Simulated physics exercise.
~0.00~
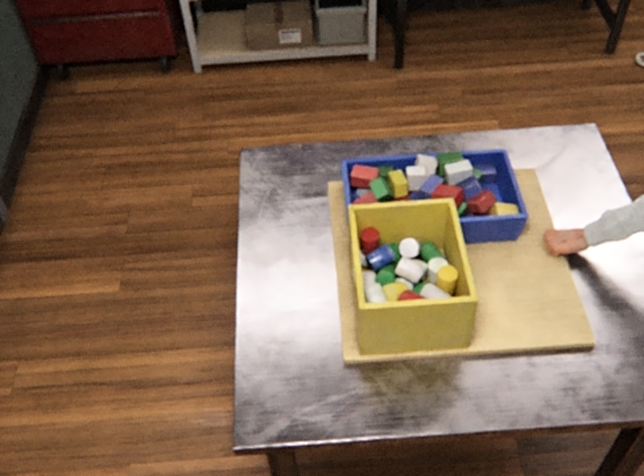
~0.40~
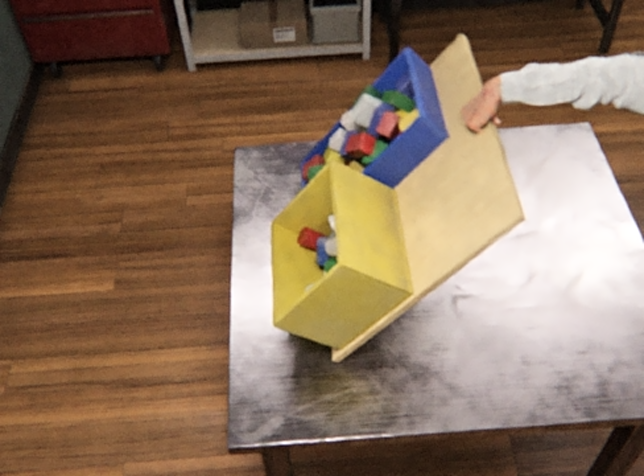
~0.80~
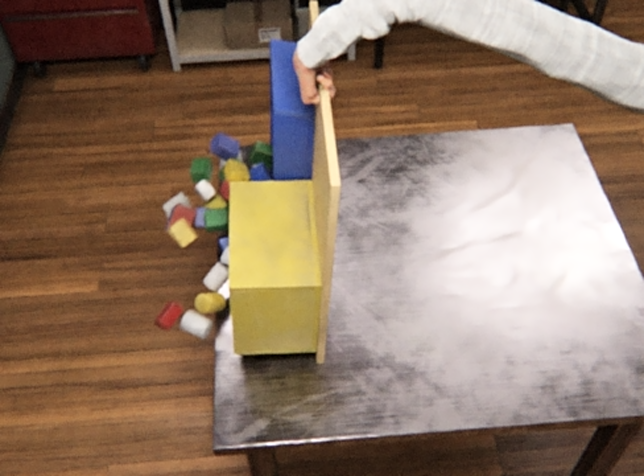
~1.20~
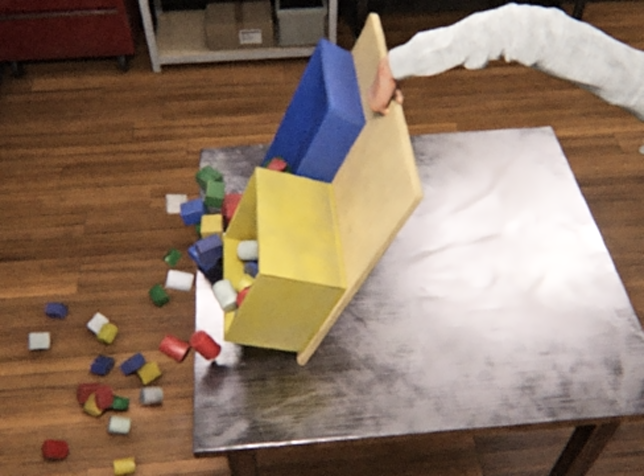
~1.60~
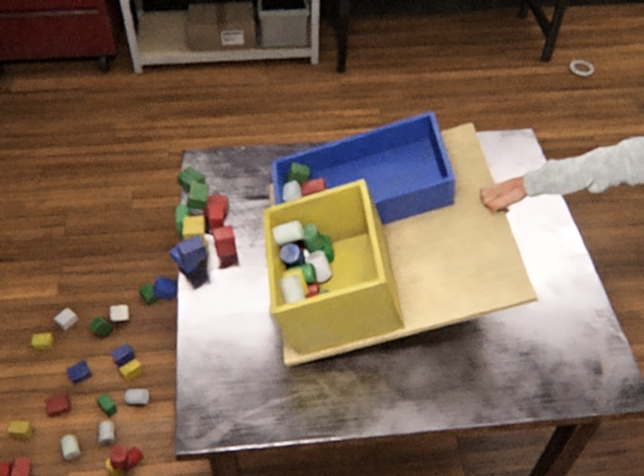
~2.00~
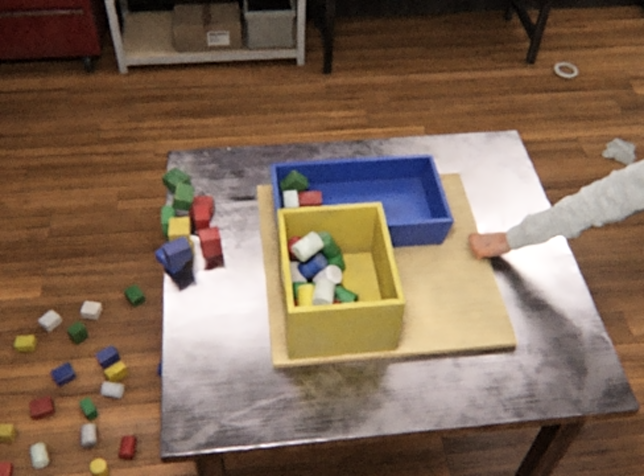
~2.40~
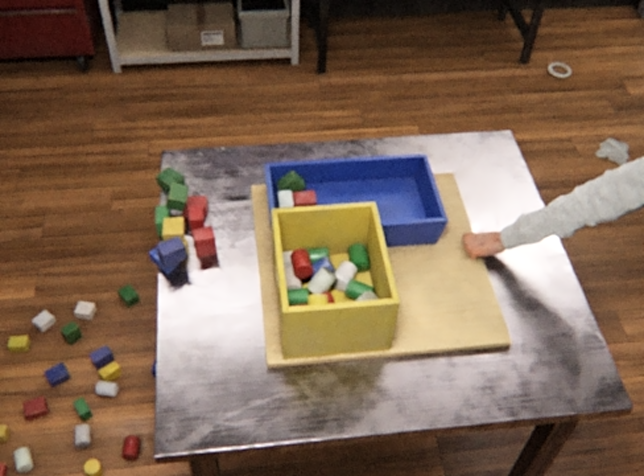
A worker's hand reaches in from the right and grips a pale wooden board on a metal table, seen from above in a room with a wood floor. A deep yellow crate and a longer blue crate behind it sit on the board, both filled with small coloured pieces. The hand tips the board steeply left until it stands nearly upright, and pieces pour out over the table edge. It then lowers the board flat again. The blue crate ends nearly empty, the yellow one keeps most of its pieces, and the rest lie on the table's left edge and the floor.
